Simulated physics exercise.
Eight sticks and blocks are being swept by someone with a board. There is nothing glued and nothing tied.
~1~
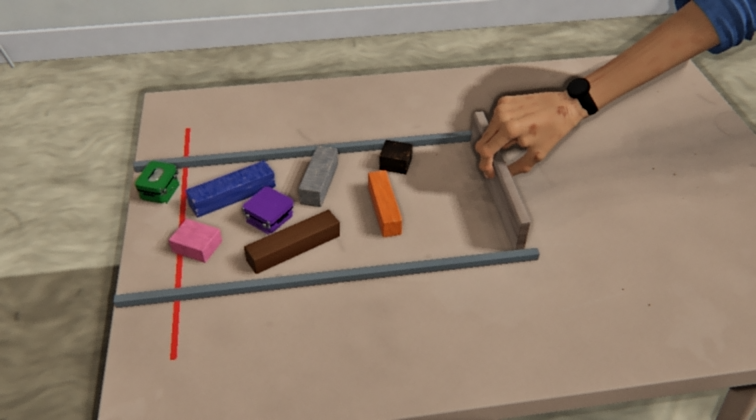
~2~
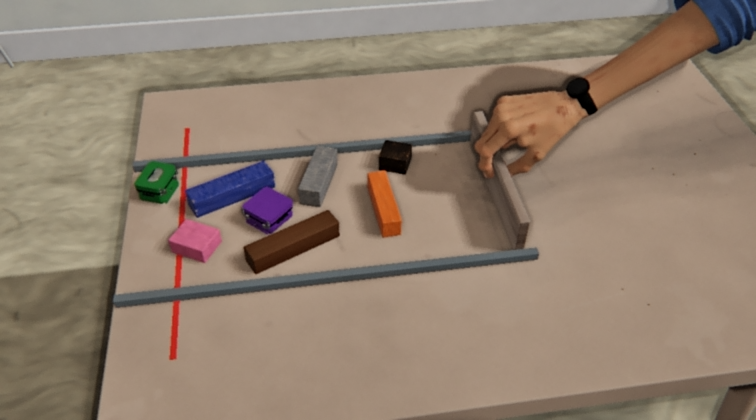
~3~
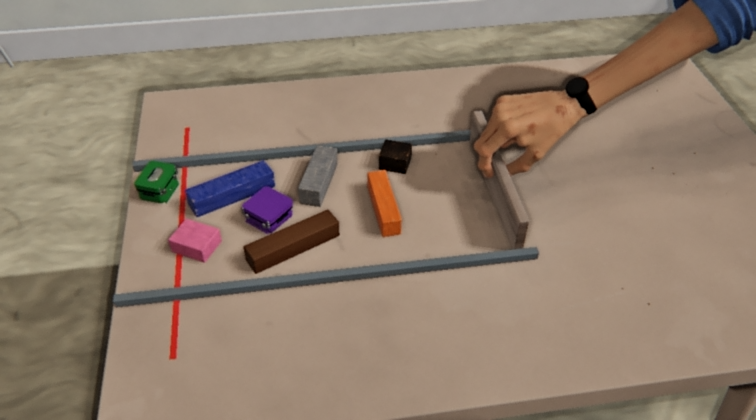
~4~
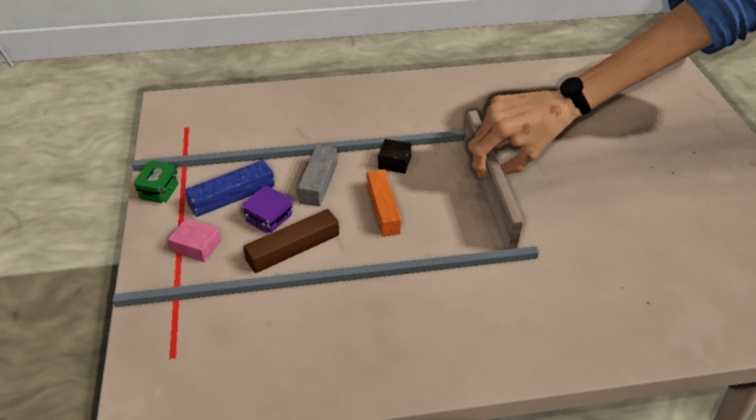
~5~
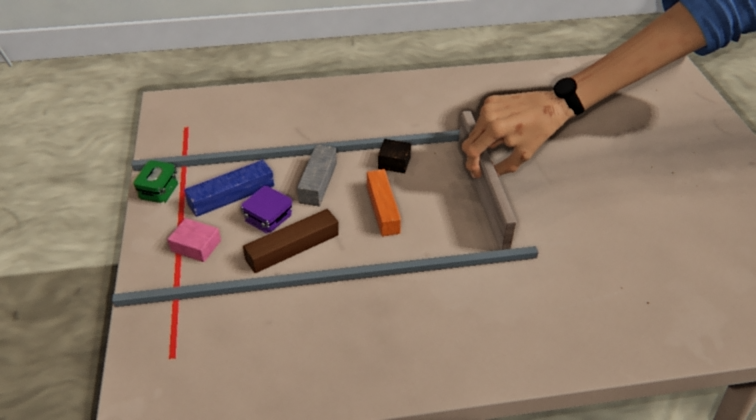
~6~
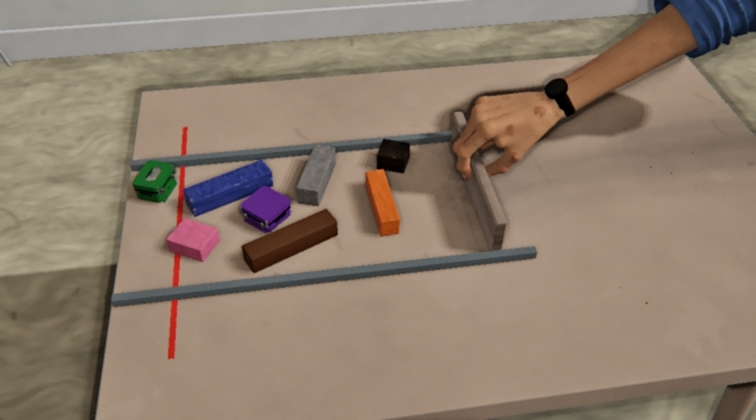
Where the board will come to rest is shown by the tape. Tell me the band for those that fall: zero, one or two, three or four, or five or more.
The count of pieces that drop is three or four, then.
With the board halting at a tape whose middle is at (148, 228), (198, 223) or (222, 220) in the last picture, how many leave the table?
The three tries give 6, 3 and 0.
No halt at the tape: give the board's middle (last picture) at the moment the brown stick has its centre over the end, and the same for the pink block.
For the brown stick at (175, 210), for the pink block at (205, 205).
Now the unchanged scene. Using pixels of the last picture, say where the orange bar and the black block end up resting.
You'll find the orange bar at roughly (168, 223) and the black block at roughly (166, 181).
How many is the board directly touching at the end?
Count: 2.
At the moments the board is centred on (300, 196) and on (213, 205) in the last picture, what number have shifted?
The counts are 6 and 8.
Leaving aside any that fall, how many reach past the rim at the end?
My count gives 3.
Early on, none off yet; green case at rest near (155, 183); pink block at rest near (193, 240); blue bar at rest near (229, 188).
A while later, none off yet; green case at rest near (155, 183); pink block at rest near (193, 240); blue bar travelled a little near (203, 193).
Further along, none off yet; green case travelled a little near (142, 185); pink block travelled about its own width near (136, 244); blue bar travelled about its own width near (131, 219).
Finally, the number that fall off is three or four; lost, blue bar, pink block and green case.
